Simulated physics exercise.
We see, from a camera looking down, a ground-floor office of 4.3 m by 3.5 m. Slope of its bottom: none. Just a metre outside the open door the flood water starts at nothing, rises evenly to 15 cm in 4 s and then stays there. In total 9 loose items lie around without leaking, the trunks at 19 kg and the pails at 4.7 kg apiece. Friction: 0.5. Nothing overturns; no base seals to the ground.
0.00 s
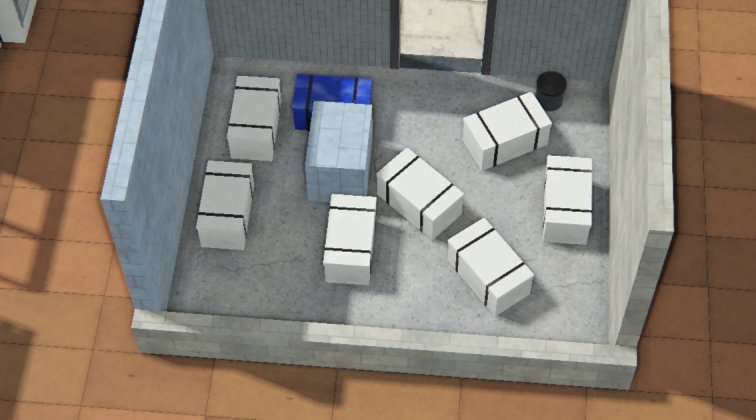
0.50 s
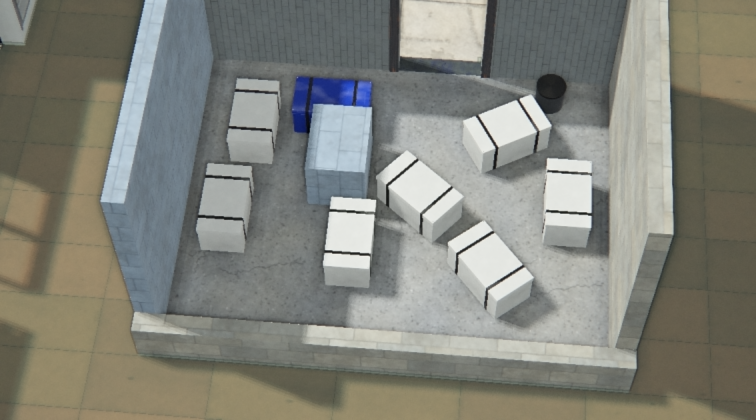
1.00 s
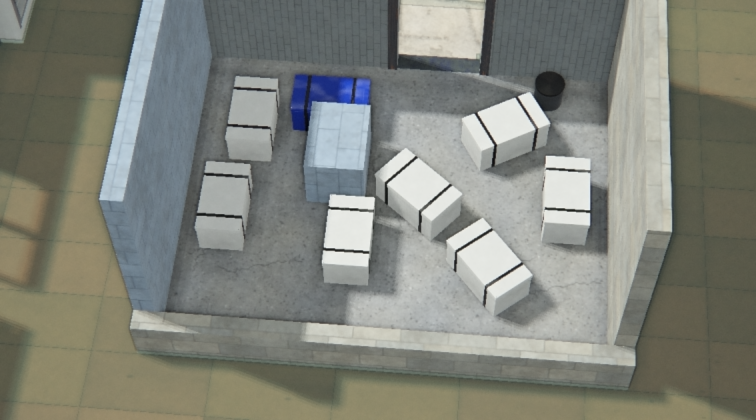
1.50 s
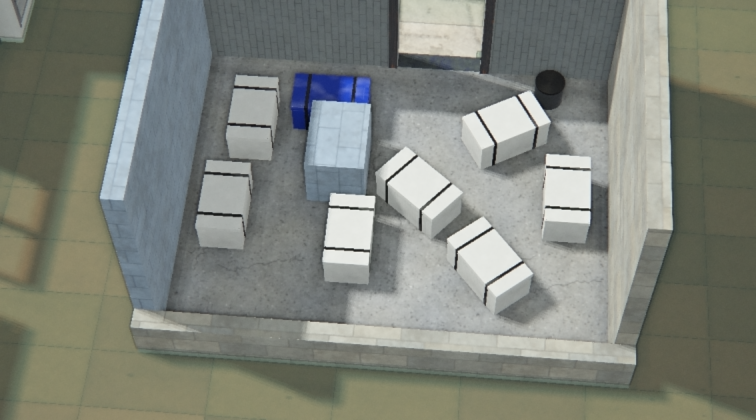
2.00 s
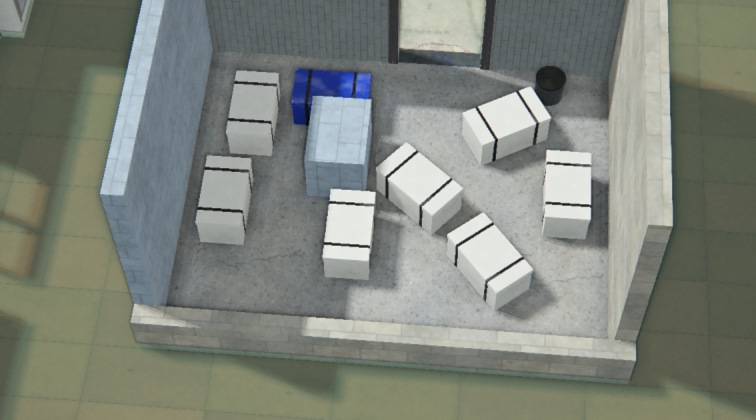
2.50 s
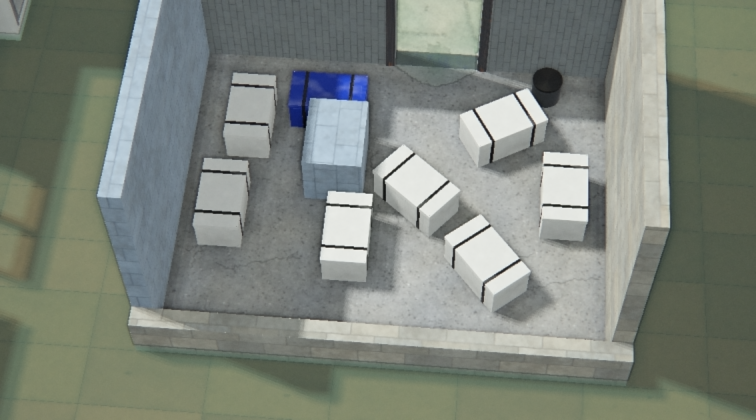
Ground-floor office seen from above, trunks sitting still as the tiled ground outside turns murky green and water edges through the doorway.
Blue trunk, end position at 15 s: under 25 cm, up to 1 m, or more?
Looks like it will keep its position.
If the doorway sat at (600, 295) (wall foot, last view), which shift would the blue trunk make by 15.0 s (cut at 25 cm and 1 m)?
So the blue trunk is slightly displaced by then.
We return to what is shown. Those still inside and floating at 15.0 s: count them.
7.
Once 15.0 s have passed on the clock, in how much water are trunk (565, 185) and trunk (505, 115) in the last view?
Around 6 cm and 7 cm.
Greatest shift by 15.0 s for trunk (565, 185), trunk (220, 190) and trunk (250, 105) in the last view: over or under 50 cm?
Beyond, within, within.
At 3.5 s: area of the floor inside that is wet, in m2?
Somewhere around 1.5 m2, roughly.
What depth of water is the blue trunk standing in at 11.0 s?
Around 3 cm.
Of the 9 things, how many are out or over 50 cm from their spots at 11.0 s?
2.
After 3.5 s the blue trunk is near (328, 90), 0.0 m from its start, aground; 0 afloat.
After 6.8 s the blue trunk is near (328, 90), 0.0 m from its start, aground; 0 afloat.
After 11.0 s the blue trunk is near (328, 90), 0.0 m from its start, aground; 4 afloat.
After 15.0 s the blue trunk is near (328, 90), 0.0 m from its start, aground; 7 afloat.
